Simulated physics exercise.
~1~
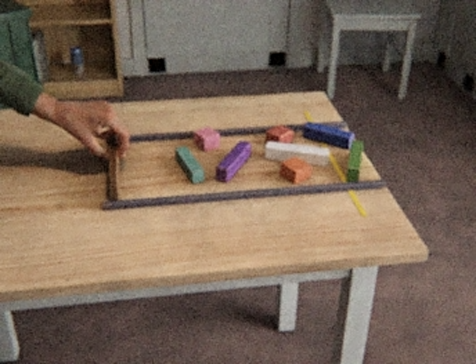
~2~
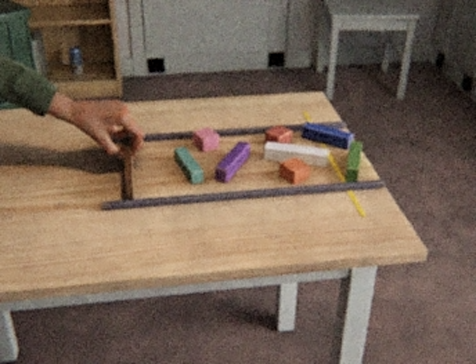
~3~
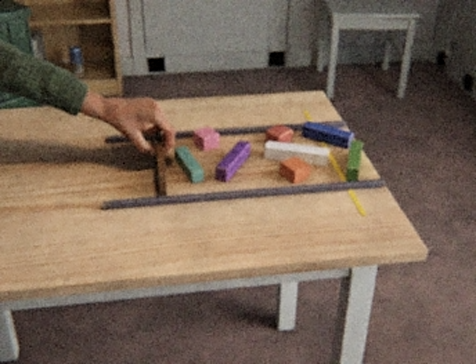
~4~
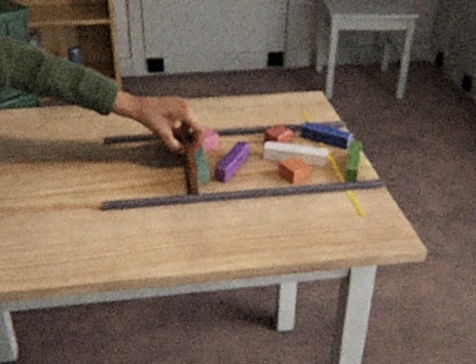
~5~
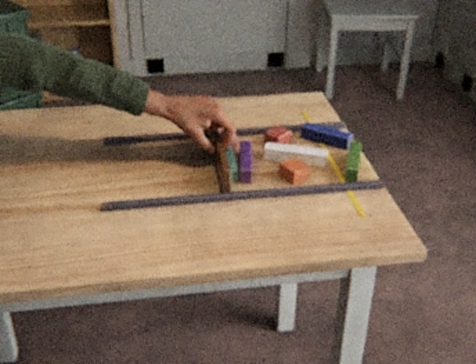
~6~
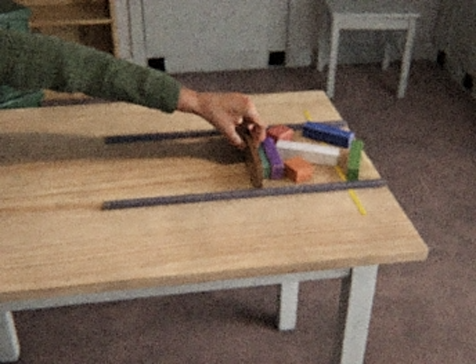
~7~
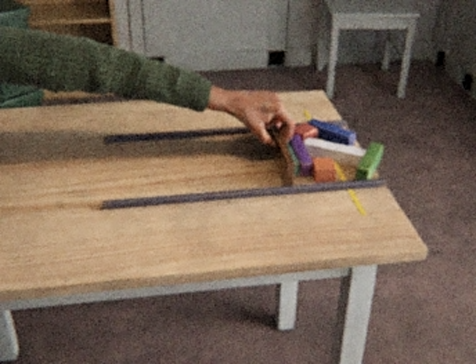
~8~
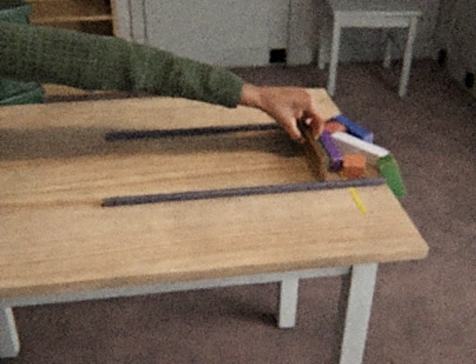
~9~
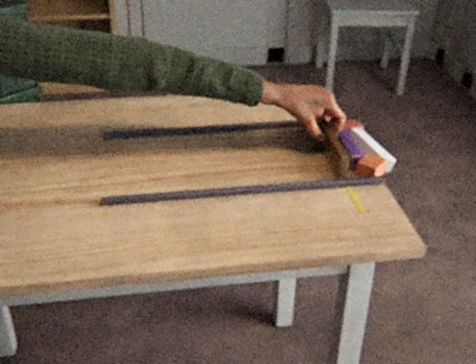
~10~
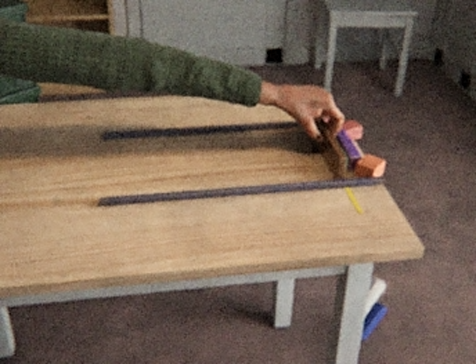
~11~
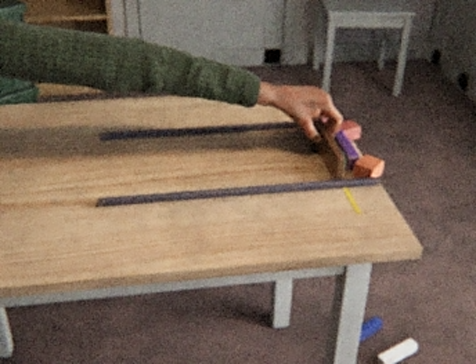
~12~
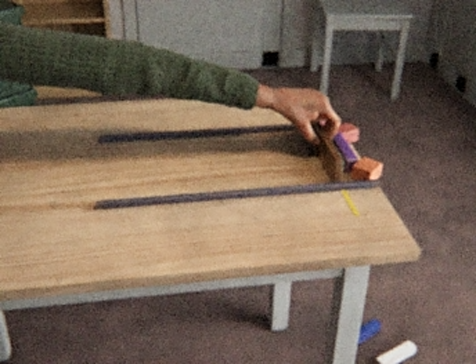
Hand pushing a board rightward along a wooden table, sweeping coloured blocks together until some drop off, ending with blue and white sticks on the floor.
